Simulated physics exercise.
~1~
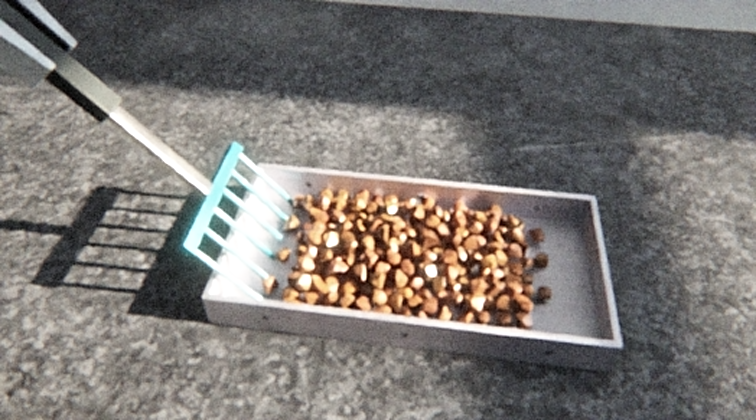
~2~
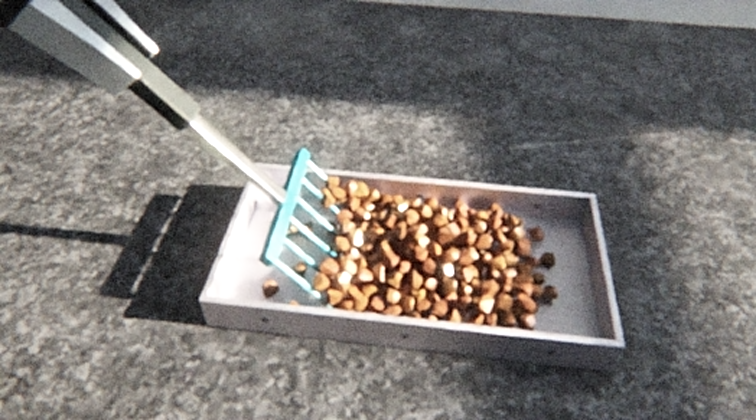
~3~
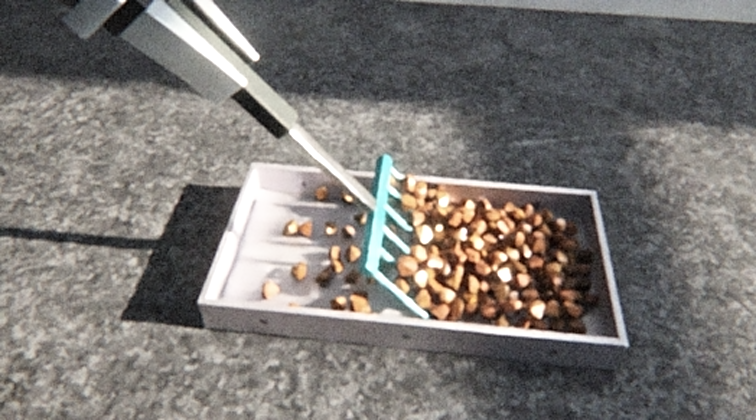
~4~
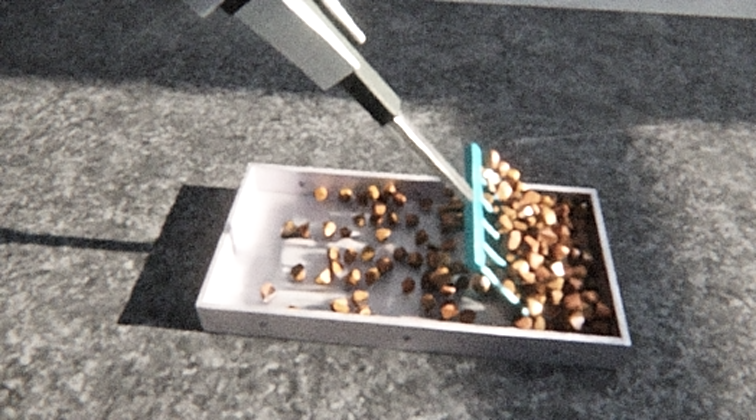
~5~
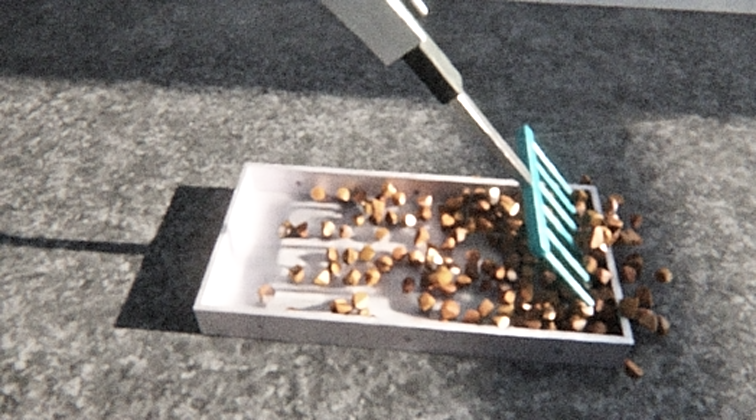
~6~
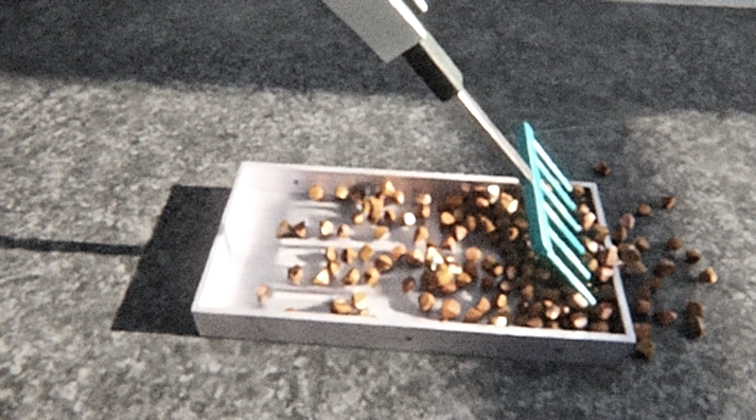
A turquoise rake held by a robot arm swept rightward through a shallow tray of brown pellets, heaping them up toward the far right end until some spilled over onto the grey surface, while most stayed scattered and piled inside as the rake stopped.
